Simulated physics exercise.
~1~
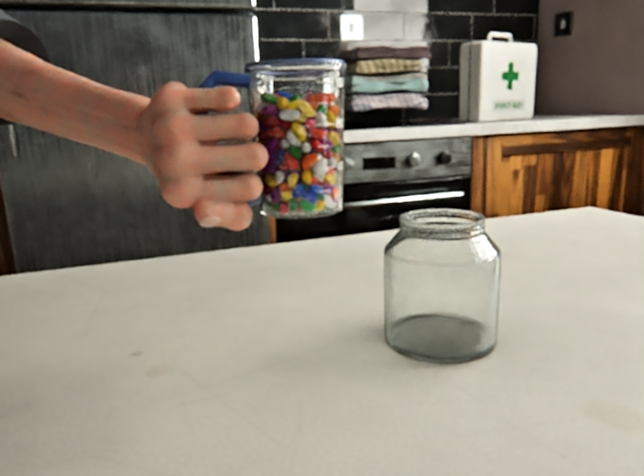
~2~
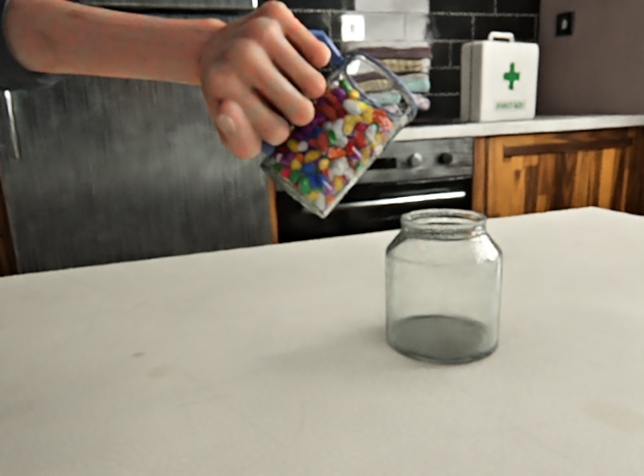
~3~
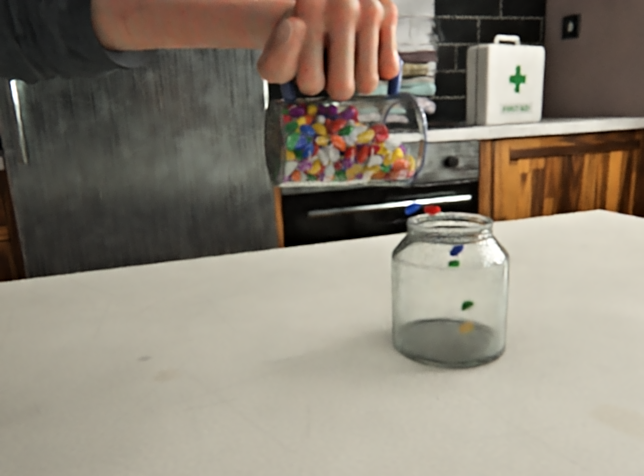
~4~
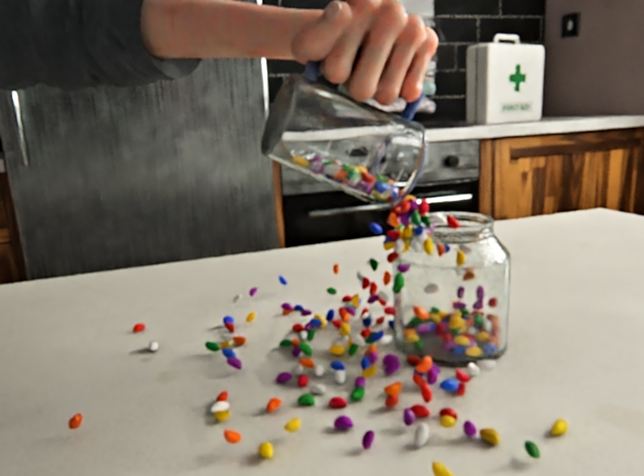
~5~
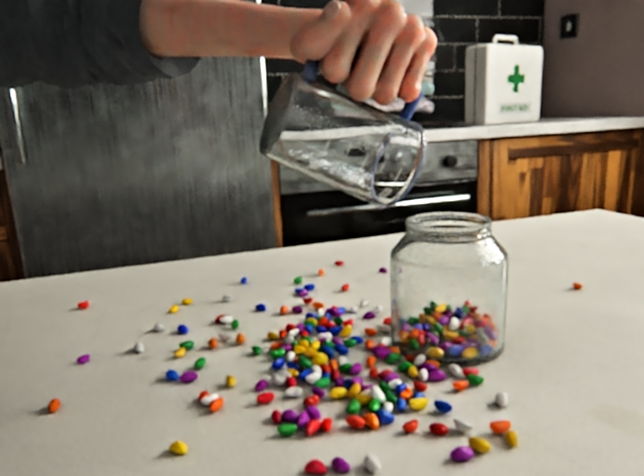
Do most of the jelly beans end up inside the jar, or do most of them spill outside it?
Most of the jelly beans spill outside the jar and lie scattered over the counter. Only some land in the jar, and few if any are left in the cup.
A hand on a dark-sleeved arm reaches in from the left, holding a see-through cup of colourful jelly beans above a pale counter in a kitchen, seen from the front by a slightly swaying camera. An open, empty glass jar stands to the right, with a dark cabinet, an oven and a white first aid box behind. The hand moves the cup right and tips it onto its side, and the first few beans drop into the jar. As it tilts further, beans pour out in a rush, many missing the jar and scattering. Finally the cup looks empty, with a layer of beans in the jar and a wide spread around it.
